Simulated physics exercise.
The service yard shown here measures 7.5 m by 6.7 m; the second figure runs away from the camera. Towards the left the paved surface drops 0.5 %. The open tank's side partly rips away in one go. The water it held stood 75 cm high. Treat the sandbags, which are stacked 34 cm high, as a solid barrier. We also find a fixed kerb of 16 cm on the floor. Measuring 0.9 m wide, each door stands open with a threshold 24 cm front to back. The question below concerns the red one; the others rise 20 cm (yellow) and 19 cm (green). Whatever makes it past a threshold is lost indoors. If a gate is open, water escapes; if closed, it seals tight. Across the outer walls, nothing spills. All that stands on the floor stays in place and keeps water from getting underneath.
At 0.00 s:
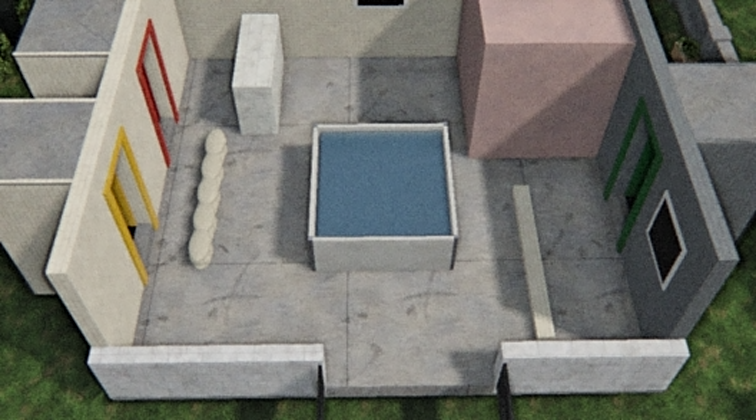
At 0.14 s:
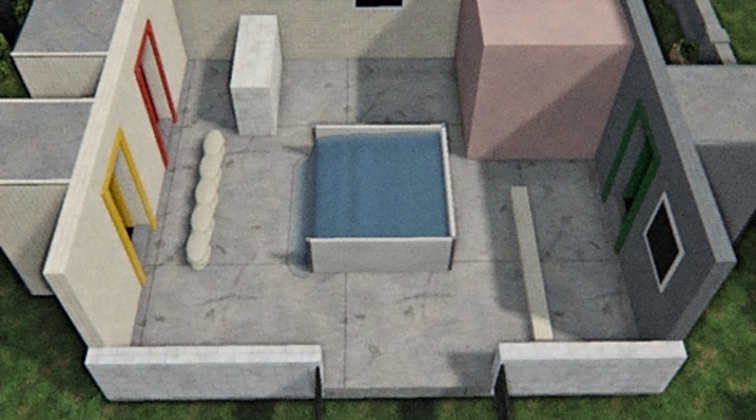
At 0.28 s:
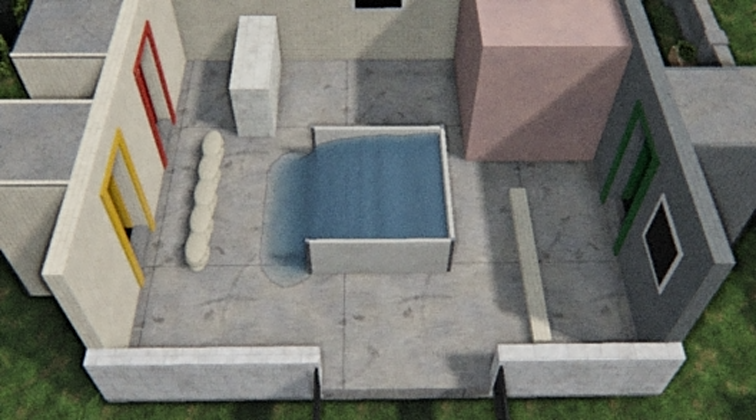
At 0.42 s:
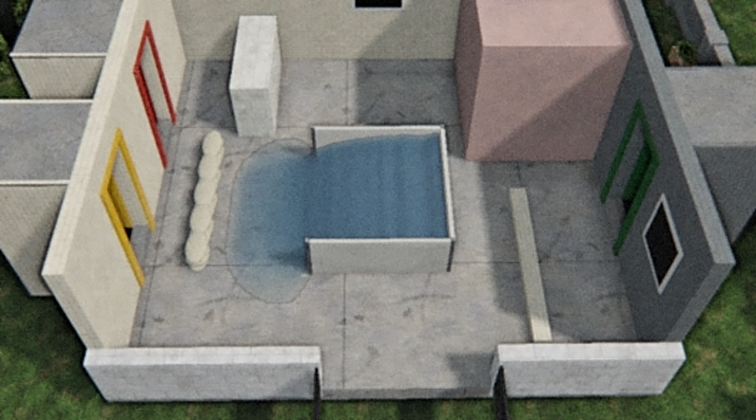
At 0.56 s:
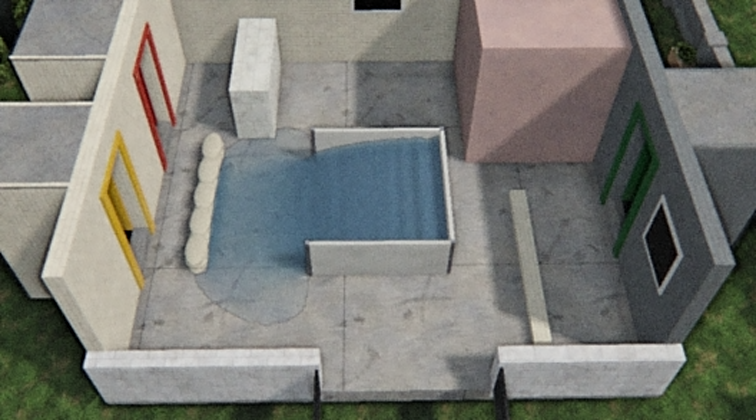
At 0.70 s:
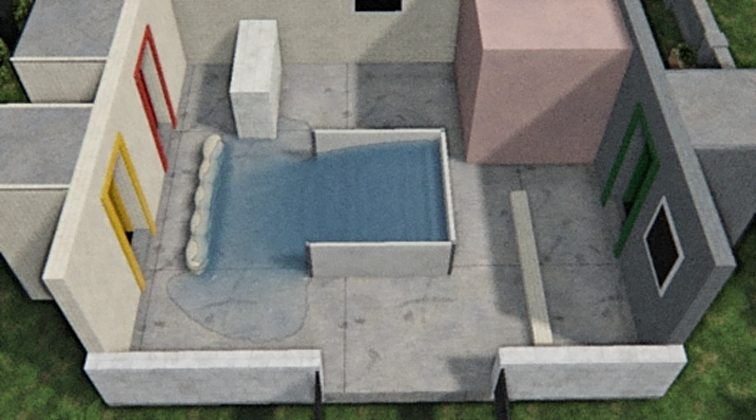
Water pours from the open tank's left side and spreads across the paving to the sandbags.
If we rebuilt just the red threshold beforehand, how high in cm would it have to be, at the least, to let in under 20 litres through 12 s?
I would say 17.5 cm at minimum.
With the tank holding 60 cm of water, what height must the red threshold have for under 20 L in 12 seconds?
Roughly 12.5 cm high.
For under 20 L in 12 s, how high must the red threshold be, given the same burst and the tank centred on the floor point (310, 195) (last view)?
At least roughly 19 cm high.
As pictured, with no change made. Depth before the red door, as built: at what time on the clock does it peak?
I'd say near 5.0 seconds.
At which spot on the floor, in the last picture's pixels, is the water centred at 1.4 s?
The water is centred around (312, 218) in the last picture's pixels.
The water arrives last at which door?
The green door comes last.
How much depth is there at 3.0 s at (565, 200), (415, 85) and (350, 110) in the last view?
Close to 0, 0 and 3 cm deep.
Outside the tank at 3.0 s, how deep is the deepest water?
About 33 cm.
After 1.4 s water covers 30 % of the floor, deepest (53 cm) near (222, 218); it has not reached the red door.
After 3.0 s water covers 55 % of the floor, deepest (33 cm) near (252, 146); 10 cm at the red door, 0 litres in over its 17 cm threshold.
After 12.0 s water covers 95 % of the floor, deepest (14 cm) near (188, 227); 12 cm at the red door, 21 litres in over its 17 cm threshold.
At the red door as built, the water arrived by 1.6 s and peaked near 27 cm at 5.0 s.
Run again over the same 12 s with other heights there, 27 litres in over 16 cm, 12 litres over 19 cm. The limit of 20 litres is kept from about 17.5 cm up.
